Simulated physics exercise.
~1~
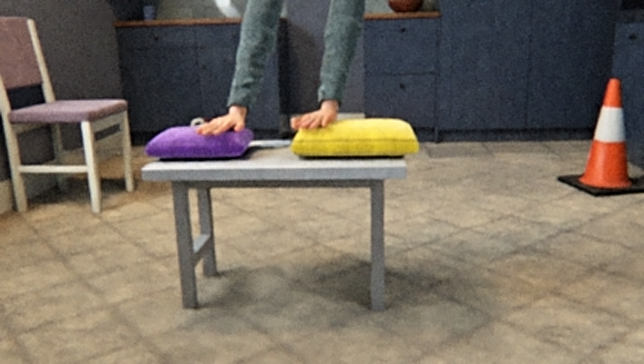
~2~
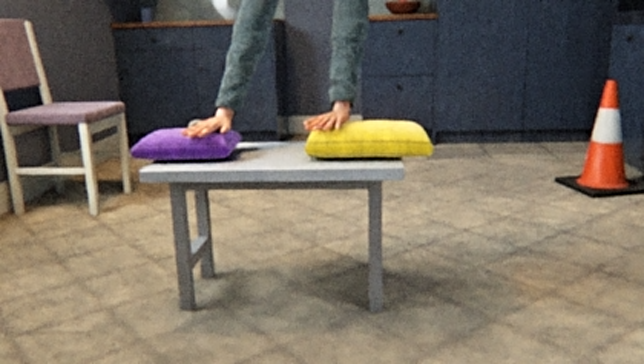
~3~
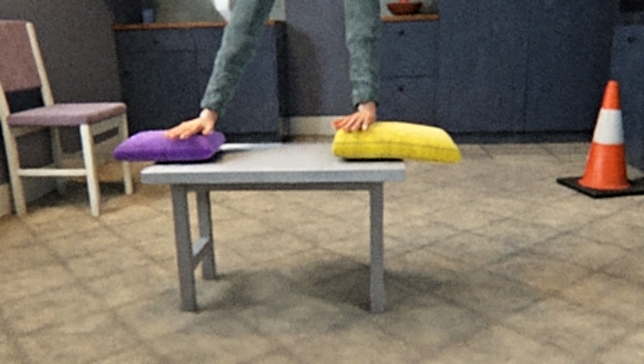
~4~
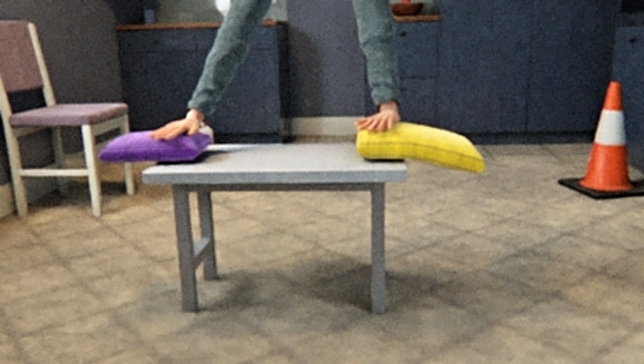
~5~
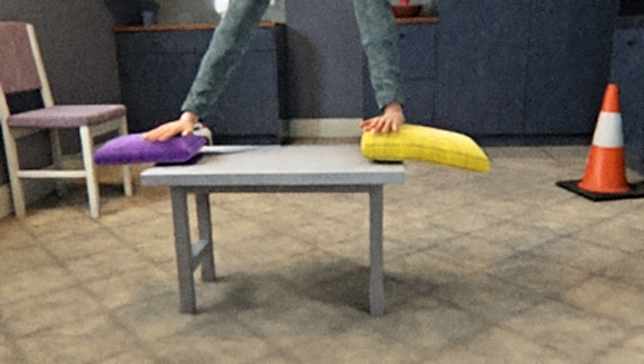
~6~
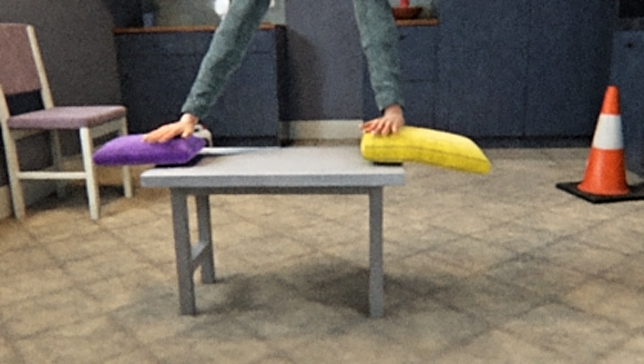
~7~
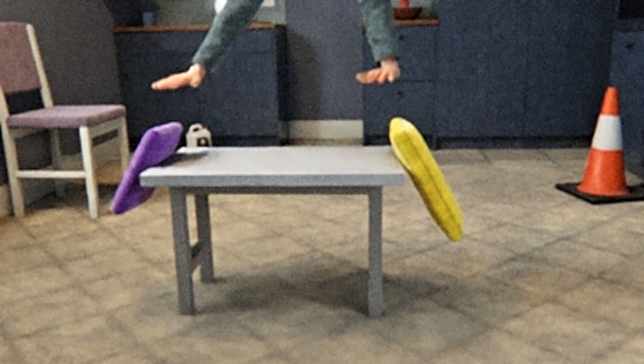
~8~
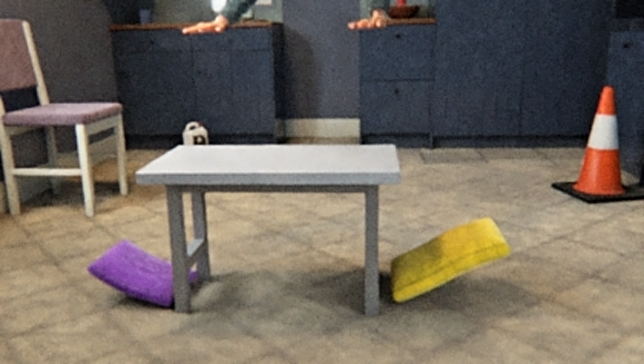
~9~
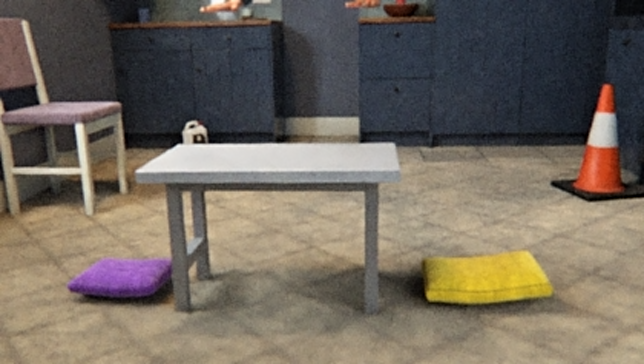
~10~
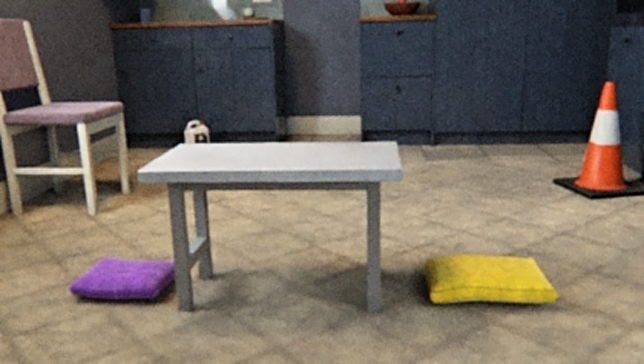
In this clip, two hands on a small grey bench slide a purple cushion-like sack left and a yellow pillow right until both overhang the ends. The hands lift away, both items tip off and fall, and they end up lying on the floor on either side.
